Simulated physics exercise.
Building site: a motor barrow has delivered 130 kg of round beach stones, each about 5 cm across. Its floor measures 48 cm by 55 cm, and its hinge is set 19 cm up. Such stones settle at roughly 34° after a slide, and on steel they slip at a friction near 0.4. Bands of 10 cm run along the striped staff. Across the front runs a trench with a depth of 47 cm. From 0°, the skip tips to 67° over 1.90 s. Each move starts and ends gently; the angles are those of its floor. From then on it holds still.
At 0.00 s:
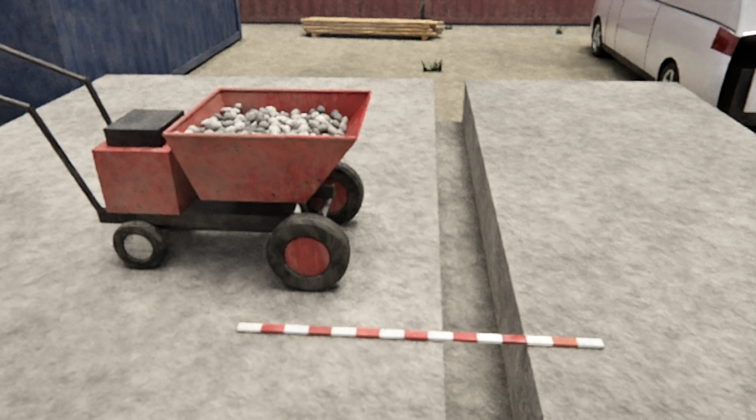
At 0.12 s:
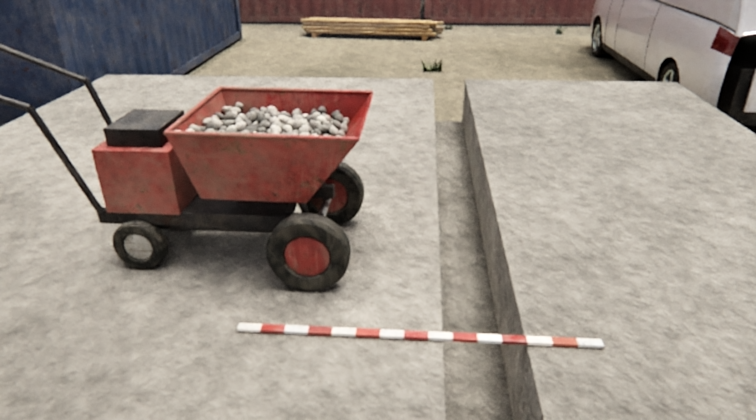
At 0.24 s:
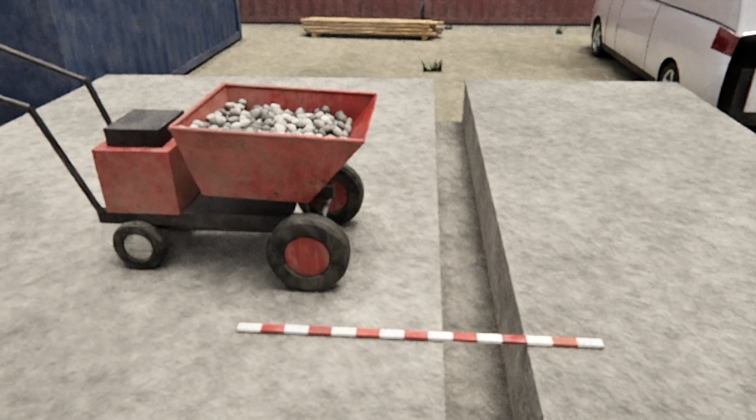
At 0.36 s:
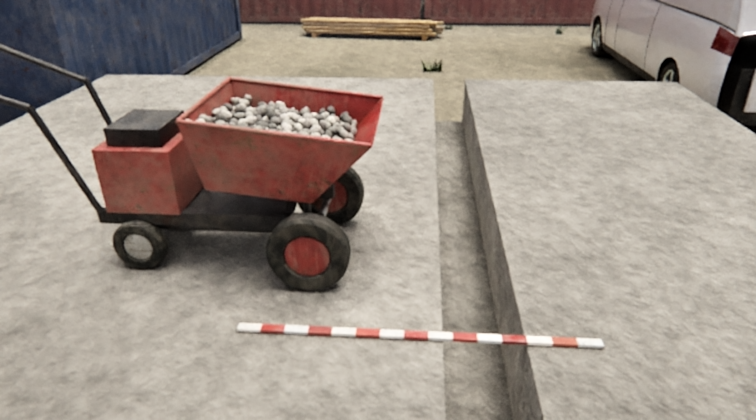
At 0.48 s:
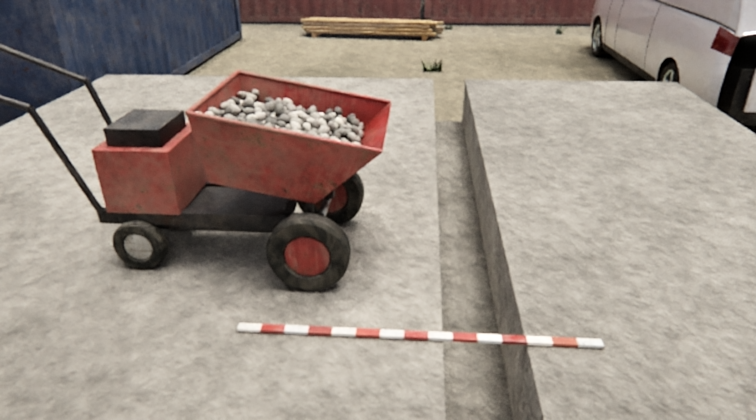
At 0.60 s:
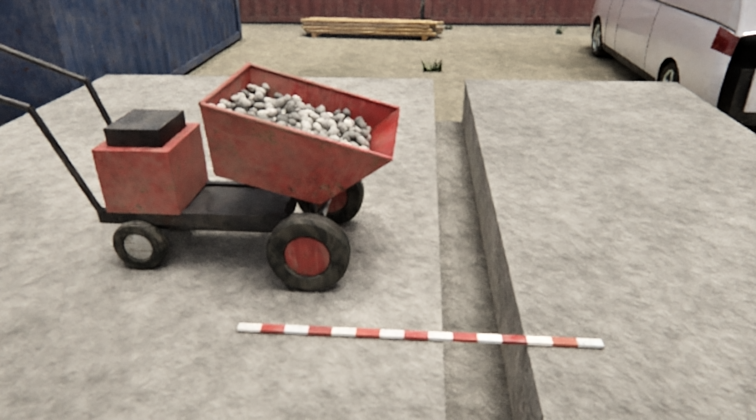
A red motor barrow loaded with round grey and white stones stood on concrete beside a narrow trench, and its skip slowly tilted forward to the right, the back end rising while the wheels stayed still.
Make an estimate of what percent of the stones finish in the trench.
About 98 percent.
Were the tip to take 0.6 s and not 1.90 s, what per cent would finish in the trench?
Expected share: Around 75%.
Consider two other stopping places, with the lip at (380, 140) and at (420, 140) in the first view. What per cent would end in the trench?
80 % and 45 %.
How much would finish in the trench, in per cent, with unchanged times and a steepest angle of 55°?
It would be near 55 per cent.
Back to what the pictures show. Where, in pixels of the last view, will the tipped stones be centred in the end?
The tipped stones centre close to (471, 317).
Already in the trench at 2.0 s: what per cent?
I'd say near 45 per cent at that time.
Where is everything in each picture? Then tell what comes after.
The first frame shows lip at (356, 139), floor tilted 0°, highest stones at (263, 121).
In the second frame, the skip is at 1°, its lip at (358, 140); the top of the load is at (261, 120); the stones move at 0.1 m/s on average.
In the third frame, the skip is at 3°, its lip at (363, 142); the top of the load is at (247, 114); the stones move at 0.2 m/s on average.
The fourth frame shows lip at (371, 146), floor tilted 6°, highest stones at (244, 108); the stones move at 0.3 m/s on average.
In the fifth frame, the skip is at 11°, its lip at (381, 152); the top of the load is at (243, 103); the stones move at 0.3 m/s on average.
The sixth frame shows lip at (392, 159), floor tilted 16°, highest stones at (250, 95); the stones move at 0.4 m/s on average.
After 1.4 s the floor is at 56°; 100 % in the skip; the foremost stones are at (447, 217).
After 2.0 s the floor is at 67°; 55 % in the skip, 44 % in the trench, 1 % past the trench; the foremost stones are at (530, 258).
After 2.3 s the floor is at 67°; 30 % in the skip, 68 % in the trench, 2 % past the trench; the foremost stones are at (571, 267).
After 4.3 s the floor is at 67°; 0 % in the skip, 98 % in the trench, 2 % past the trench; the foremost stones are at (579, 268).
